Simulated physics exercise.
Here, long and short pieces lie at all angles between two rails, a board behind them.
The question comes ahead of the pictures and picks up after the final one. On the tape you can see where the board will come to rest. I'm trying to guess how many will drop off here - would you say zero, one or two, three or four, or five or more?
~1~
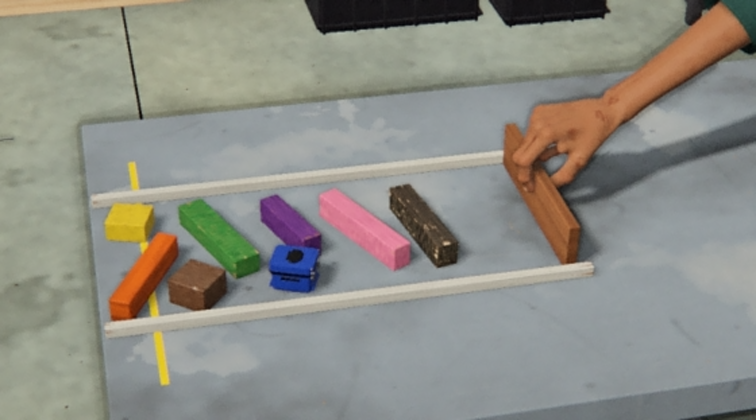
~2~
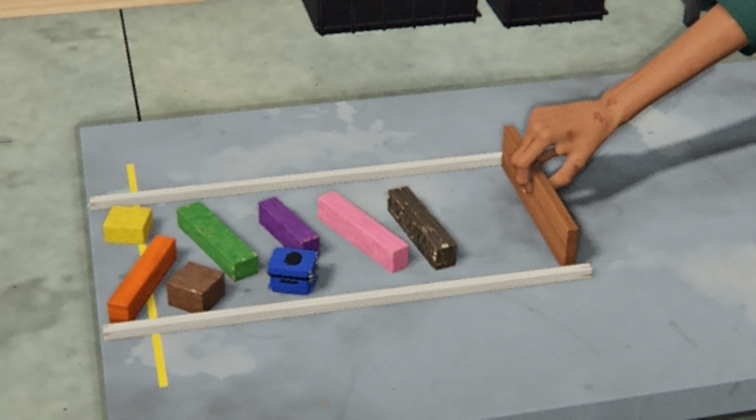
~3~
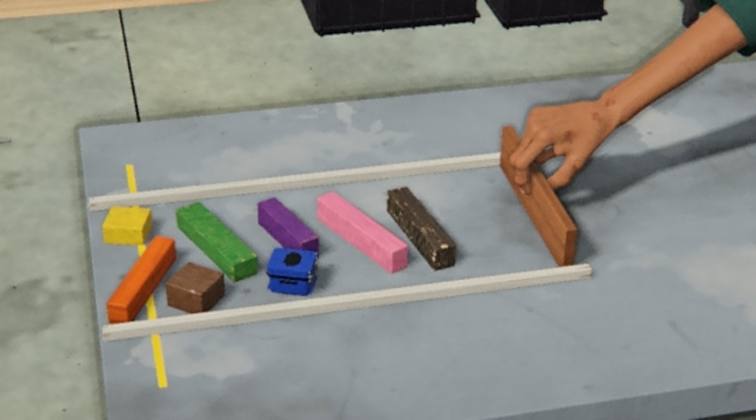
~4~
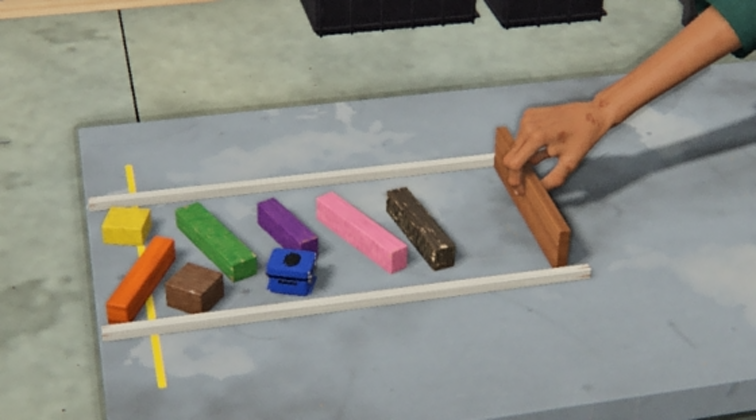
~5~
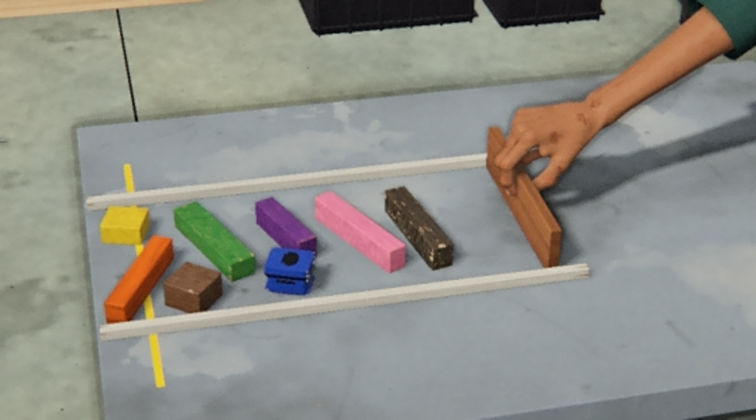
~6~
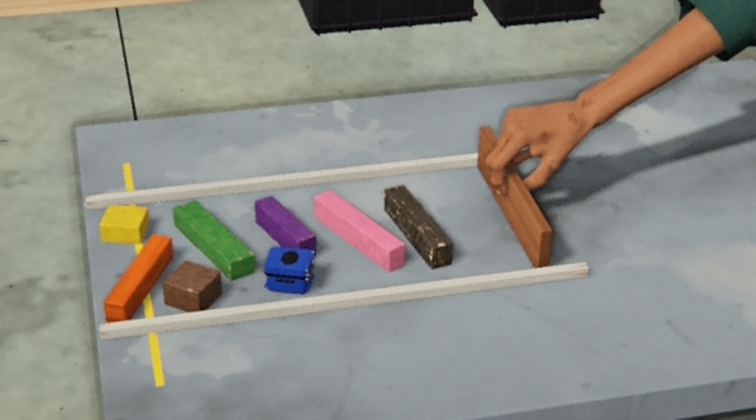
Over four drop.
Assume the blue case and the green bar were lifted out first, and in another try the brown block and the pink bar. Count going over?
The count is 4 in one try and 3 in the other, in that order.
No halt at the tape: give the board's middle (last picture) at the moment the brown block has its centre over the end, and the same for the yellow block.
I'd put it close to (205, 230), and close to (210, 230) for the other one.
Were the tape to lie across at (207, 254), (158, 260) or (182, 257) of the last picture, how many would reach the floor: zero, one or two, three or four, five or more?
The counts for the three tapes are either one or two, three to four and three to four.
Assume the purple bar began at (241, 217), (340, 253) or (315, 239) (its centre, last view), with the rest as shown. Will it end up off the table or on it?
The purple bar is lost; falls; tumbles off.
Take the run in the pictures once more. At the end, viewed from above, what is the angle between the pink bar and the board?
Around 0 degrees.
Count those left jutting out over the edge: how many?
It would come to 0.
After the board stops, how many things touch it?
That makes 1.
Early on, none off yet; yellow block at rest near (125, 224); orange stick at rest near (140, 278); brown block at rest near (193, 288).
A while later, none off yet; yellow block at rest near (125, 224); orange stick moving near (132, 278); brown block travelled about its own width near (153, 296).
Finally, the number that fall off is five or more; lost, purple bar, blue case, green bar, brown block, orange stick and yellow block.
